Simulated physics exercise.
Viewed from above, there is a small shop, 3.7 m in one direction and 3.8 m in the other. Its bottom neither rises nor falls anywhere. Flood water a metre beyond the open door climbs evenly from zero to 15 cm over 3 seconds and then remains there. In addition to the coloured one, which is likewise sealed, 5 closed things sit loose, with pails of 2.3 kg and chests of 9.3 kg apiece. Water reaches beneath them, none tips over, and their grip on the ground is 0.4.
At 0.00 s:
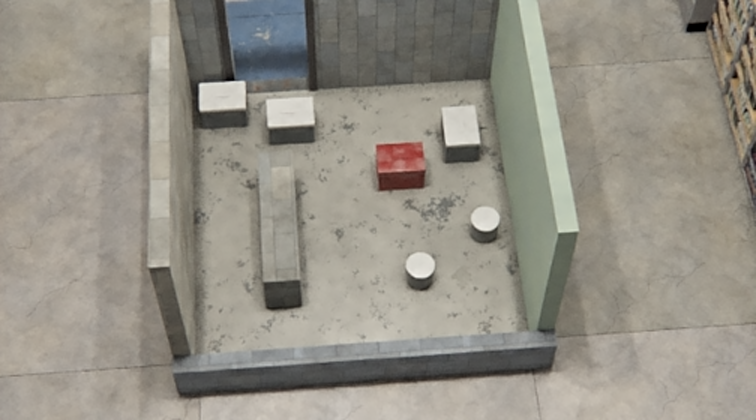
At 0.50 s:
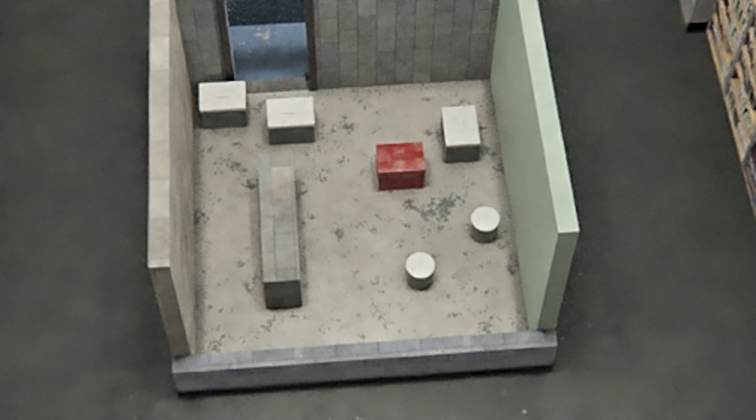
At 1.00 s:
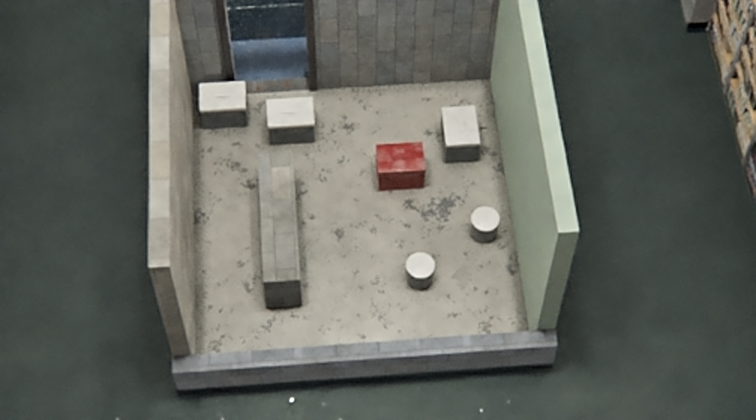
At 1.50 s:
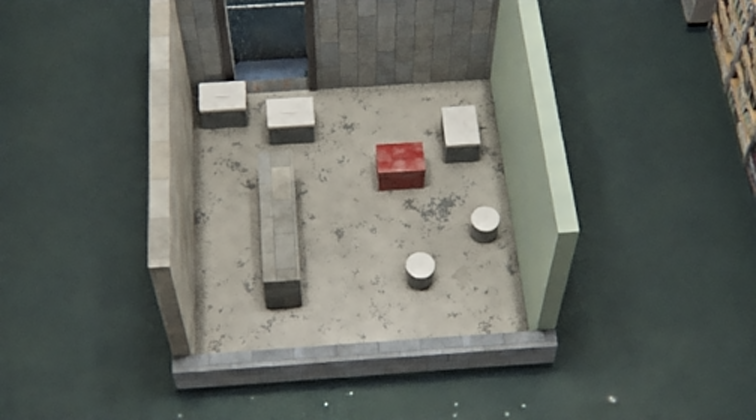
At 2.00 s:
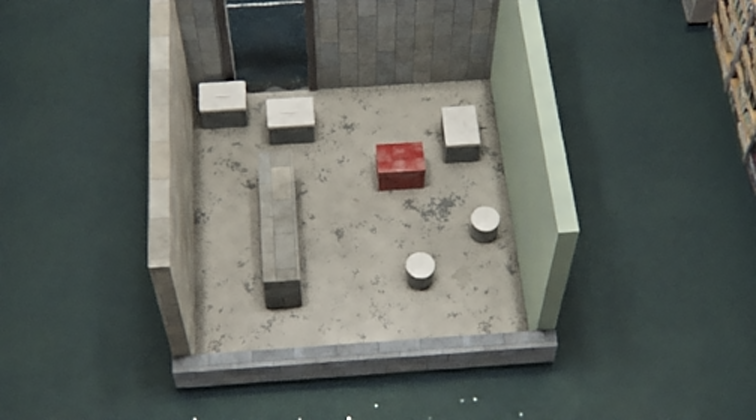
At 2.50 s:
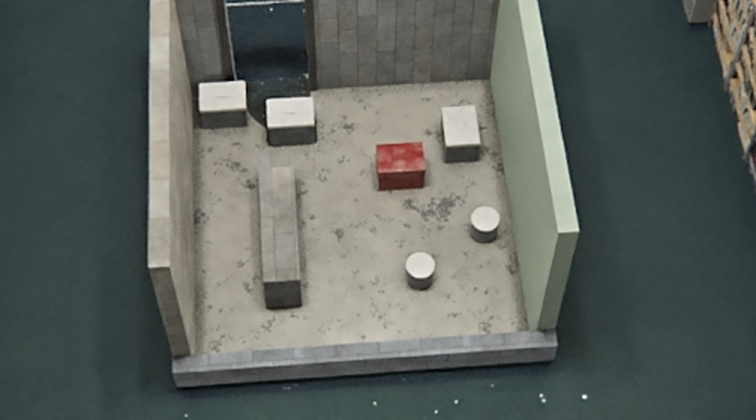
A small walled shop stands still as dark water surrounds it and reaches its doorway.
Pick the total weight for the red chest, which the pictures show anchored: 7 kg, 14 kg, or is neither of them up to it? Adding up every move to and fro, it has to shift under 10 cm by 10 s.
14 kg is needed.
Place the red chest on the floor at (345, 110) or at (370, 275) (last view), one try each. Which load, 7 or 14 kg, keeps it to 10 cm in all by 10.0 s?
Taking the two spots in turn, both keep it, then both keep it.
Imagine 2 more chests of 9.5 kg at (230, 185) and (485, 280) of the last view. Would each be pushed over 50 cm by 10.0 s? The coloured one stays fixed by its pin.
Result, in order - exceeds it; falls shy.
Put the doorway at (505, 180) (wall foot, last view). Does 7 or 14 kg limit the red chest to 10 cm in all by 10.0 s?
For that position, nothing offered succeeds.
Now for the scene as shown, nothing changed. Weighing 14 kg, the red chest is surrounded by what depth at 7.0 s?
Something like 2 centimetres.
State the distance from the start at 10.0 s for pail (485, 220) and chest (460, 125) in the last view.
In that order: 20 cm, 0 cm.
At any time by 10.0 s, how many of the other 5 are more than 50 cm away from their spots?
I make it 2.
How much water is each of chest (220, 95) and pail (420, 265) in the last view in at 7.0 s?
First about 6 cm, second about 2 cm.
After 3.5 s the red chest would be 0 cm from its start with 7 kg and 0 cm from its start with 14 kg; 0 cm of water round it then.
After 4.5 s the red chest would be 3 cm from its start with 7 kg and 0 cm from its start with 14 kg; 3 cm of water round it then.
After 7.0 s the red chest would be 105 cm from its start with 7 kg and 1 cm from its start with 14 kg; 2 cm of water round it then.
After 10.0 s the red chest would be 175 cm from its start with 7 kg and 1 cm from its start with 14 kg; 3 cm of water round it then.
